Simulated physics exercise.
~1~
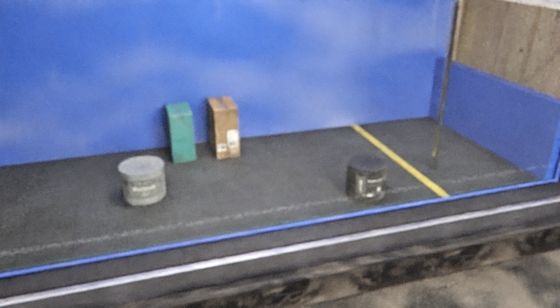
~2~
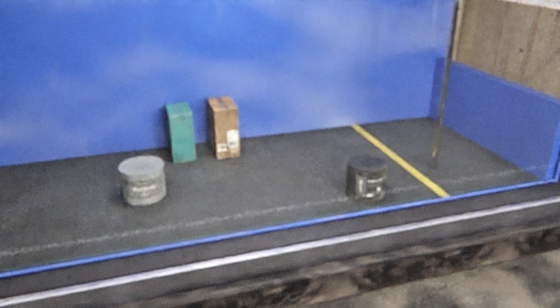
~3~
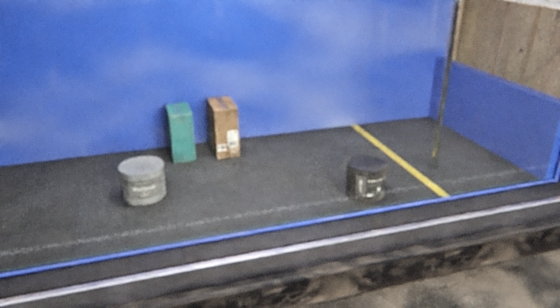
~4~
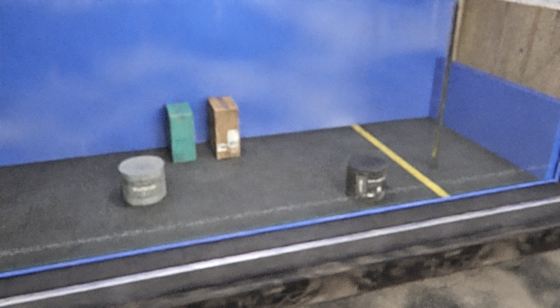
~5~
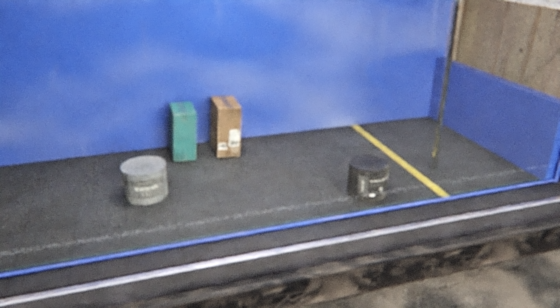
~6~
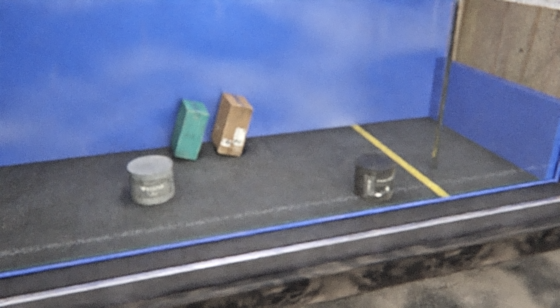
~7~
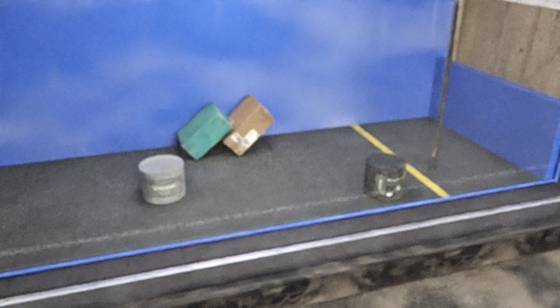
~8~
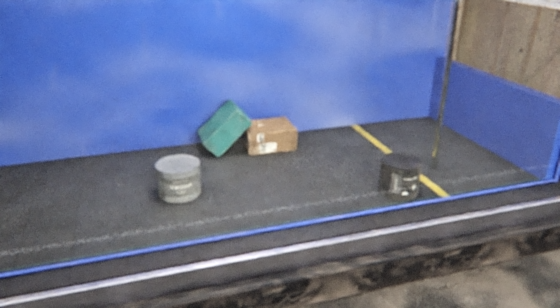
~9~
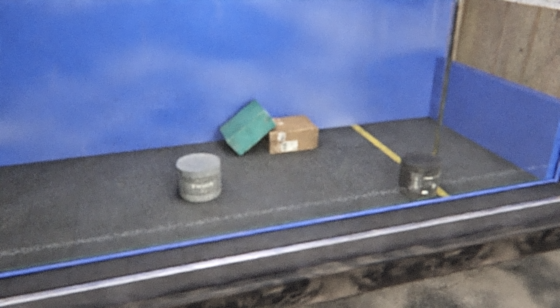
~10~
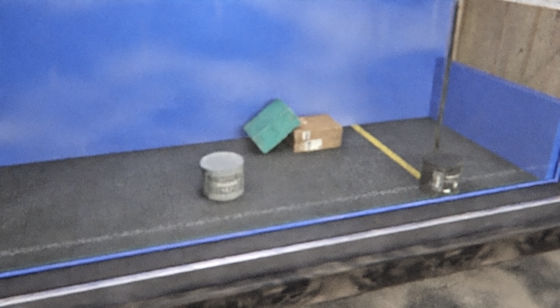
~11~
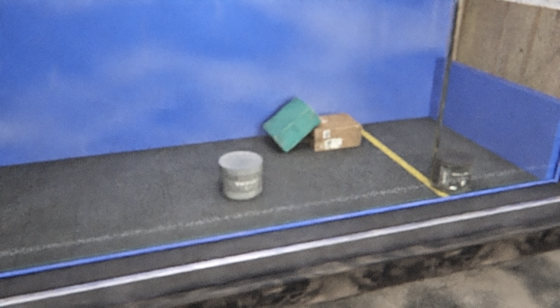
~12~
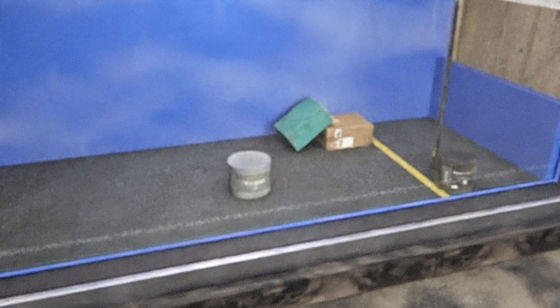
To begin with, a grey bucket, an upright teal pack, an upright brown pack and a black bucket stand still on a dark floor before a blue wall, left of a yellow line. Both buckets then start sliding right, while the two packs lean over to the right. The brown pack topples onto its side, and the teal pack stays tilted against it as both slide along. The black bucket crosses the yellow line and comes to rest beyond it, near the pole. The grey bucket ends short of the line, with the packs also left of it, the teal one still leaning.
